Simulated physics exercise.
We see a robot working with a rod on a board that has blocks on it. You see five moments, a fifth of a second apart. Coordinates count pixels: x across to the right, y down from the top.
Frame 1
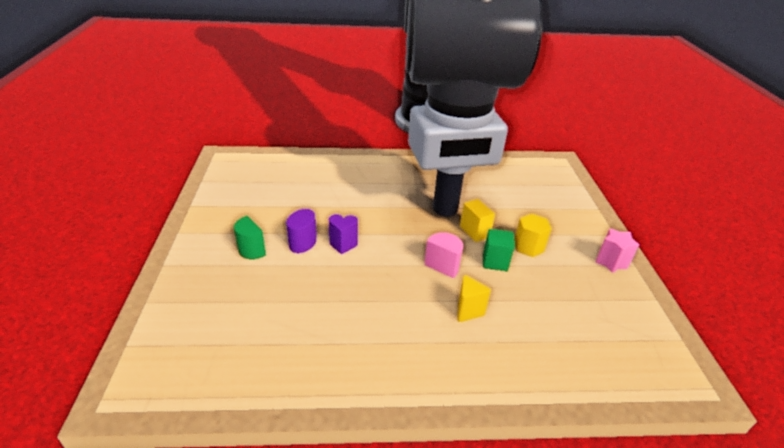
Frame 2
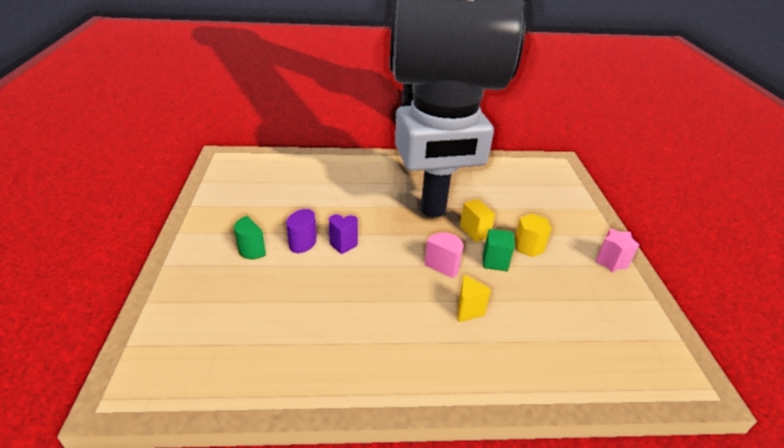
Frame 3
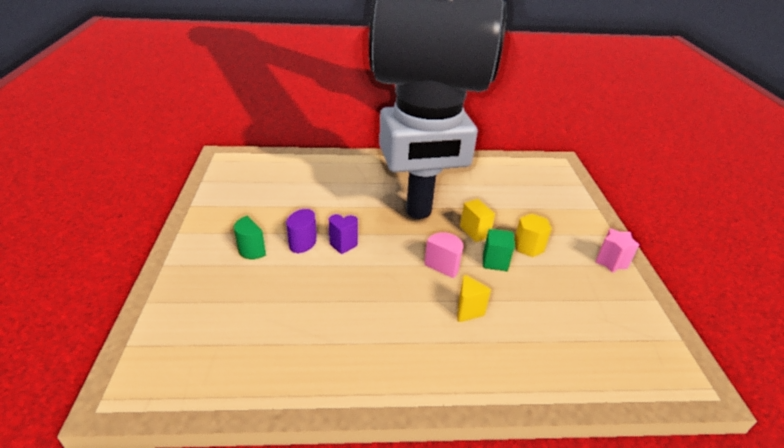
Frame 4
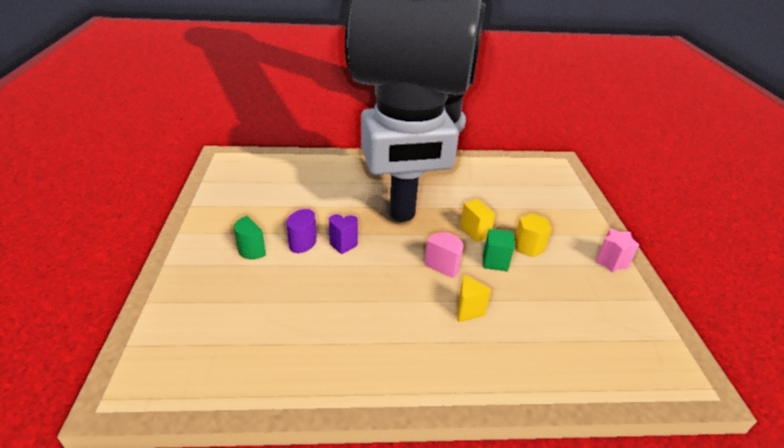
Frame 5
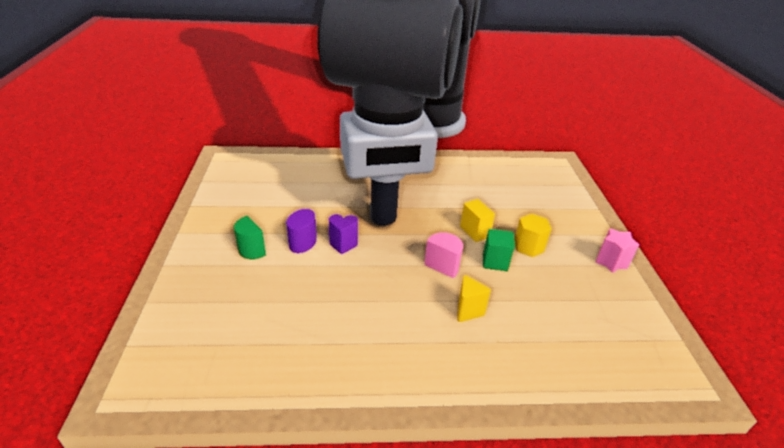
The footage shows a robot arm with a dark rod moving steadily left along the far side of a wooden board, from beside a yellow block toward a purple heart, while the green, purple, pink and yellow blocks stay still.
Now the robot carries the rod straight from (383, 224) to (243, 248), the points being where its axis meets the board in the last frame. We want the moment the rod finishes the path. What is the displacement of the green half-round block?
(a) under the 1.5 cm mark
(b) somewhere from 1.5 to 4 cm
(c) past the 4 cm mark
That would be b.
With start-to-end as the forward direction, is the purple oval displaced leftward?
Yes, I think so.
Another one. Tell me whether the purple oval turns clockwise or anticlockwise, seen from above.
Overhead view: Anti-clockwise.
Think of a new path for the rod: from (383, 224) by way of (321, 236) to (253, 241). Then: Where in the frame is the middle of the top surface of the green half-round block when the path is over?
It ends at (226, 233).
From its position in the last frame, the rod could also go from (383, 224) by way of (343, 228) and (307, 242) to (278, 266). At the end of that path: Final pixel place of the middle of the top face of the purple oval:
Expect it around (243, 252).
The first path, step by step. One third of the way, rod (339, 226); purple heart (341, 222), turned 15° anticlockwise.
Two thirds of the way, rod (291, 234); purple oval (272, 230), turned 55° anticlockwise; purple heart (340, 222), turned 25° anticlockwise.
At the end, rod (242, 242); green half-round block (218, 236); purple oval (258, 238), turned 115° anticlockwise; purple heart (340, 222), turned 25° anticlockwise.
